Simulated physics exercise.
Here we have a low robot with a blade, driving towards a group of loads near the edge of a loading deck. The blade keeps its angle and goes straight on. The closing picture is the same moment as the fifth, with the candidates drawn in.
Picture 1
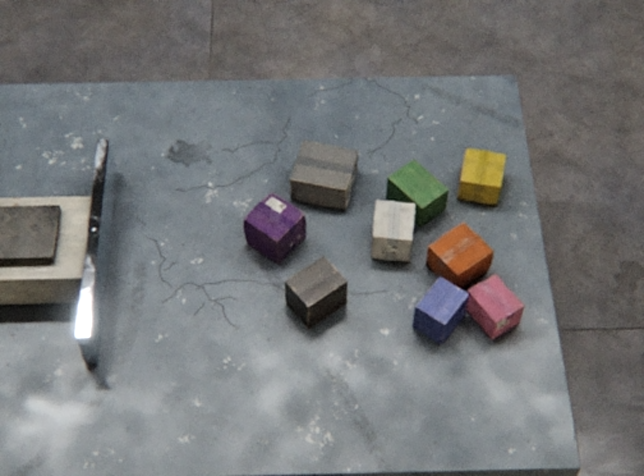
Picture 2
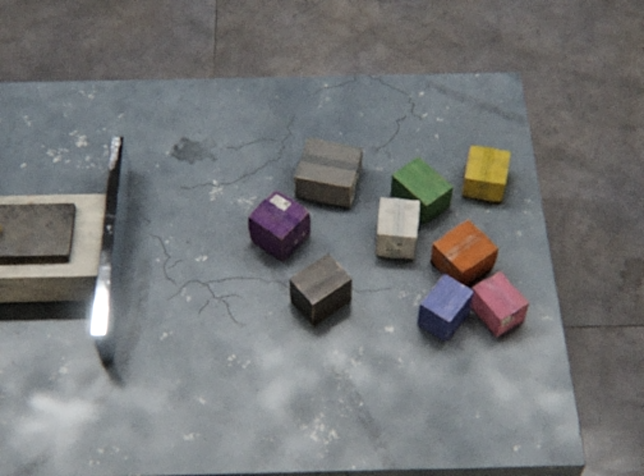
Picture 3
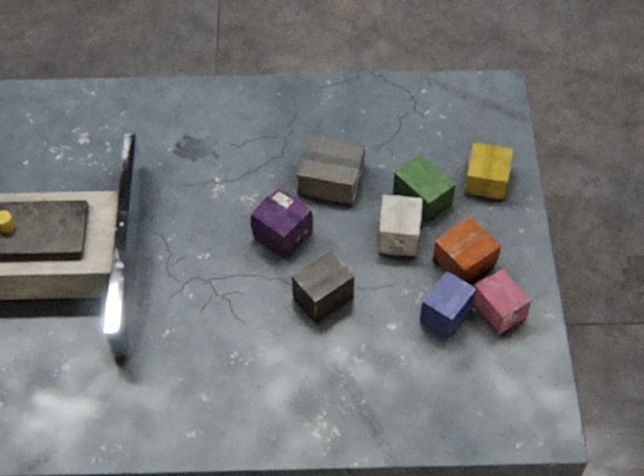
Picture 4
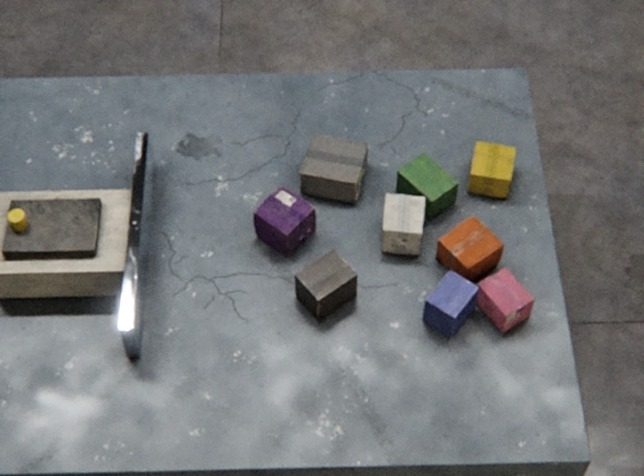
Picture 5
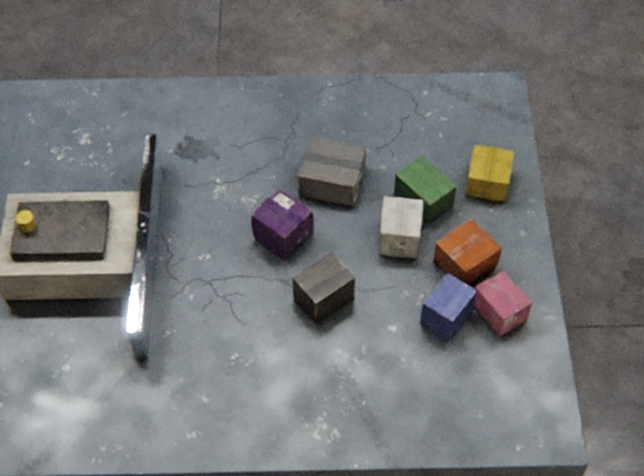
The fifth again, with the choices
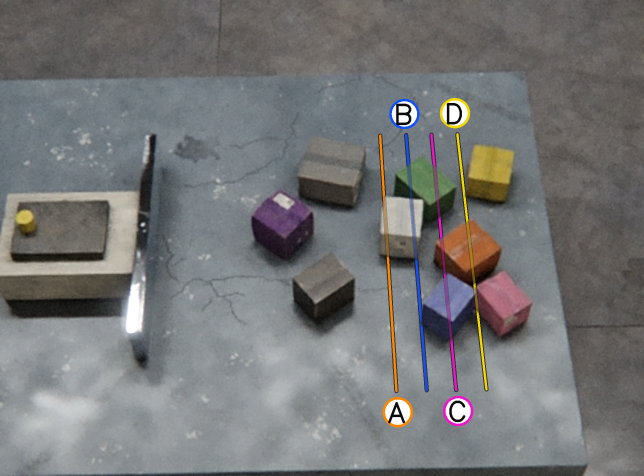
A grey, cracked loading deck with a stone-like top fills most of the view, seen from high above, with darker floor beyond its far and right edges. Nine boxes in purple, green, white, yellow, orange, blue, pink and greys sit scattered towards the right. From the left, a low, pale robot with an upright blade drives rightwards, still short of the motionless boxes, while the camera shifts slightly.
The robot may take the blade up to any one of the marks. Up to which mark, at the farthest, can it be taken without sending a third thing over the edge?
It can go as far as D.
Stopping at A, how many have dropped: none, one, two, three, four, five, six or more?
In all, none.
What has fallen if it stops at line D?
It is the yellow box.
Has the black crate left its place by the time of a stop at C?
Yes.
On the marked copy, A at (388, 254); B at (416, 253); C at (443, 253); D at (471, 252).
Following D. Soon after the start, robot (186, 226); purple parcel (300, 223); yellow box (490, 174).
Later, robot (304, 224); yellow box (502, 168); orange box (482, 263).
In the end, robot (396, 222); yellow box over the edge; green crate (544, 203); one fallen.
As for the rest, A is within the limit but short; B is within the limit but short; C is within the limit but short.
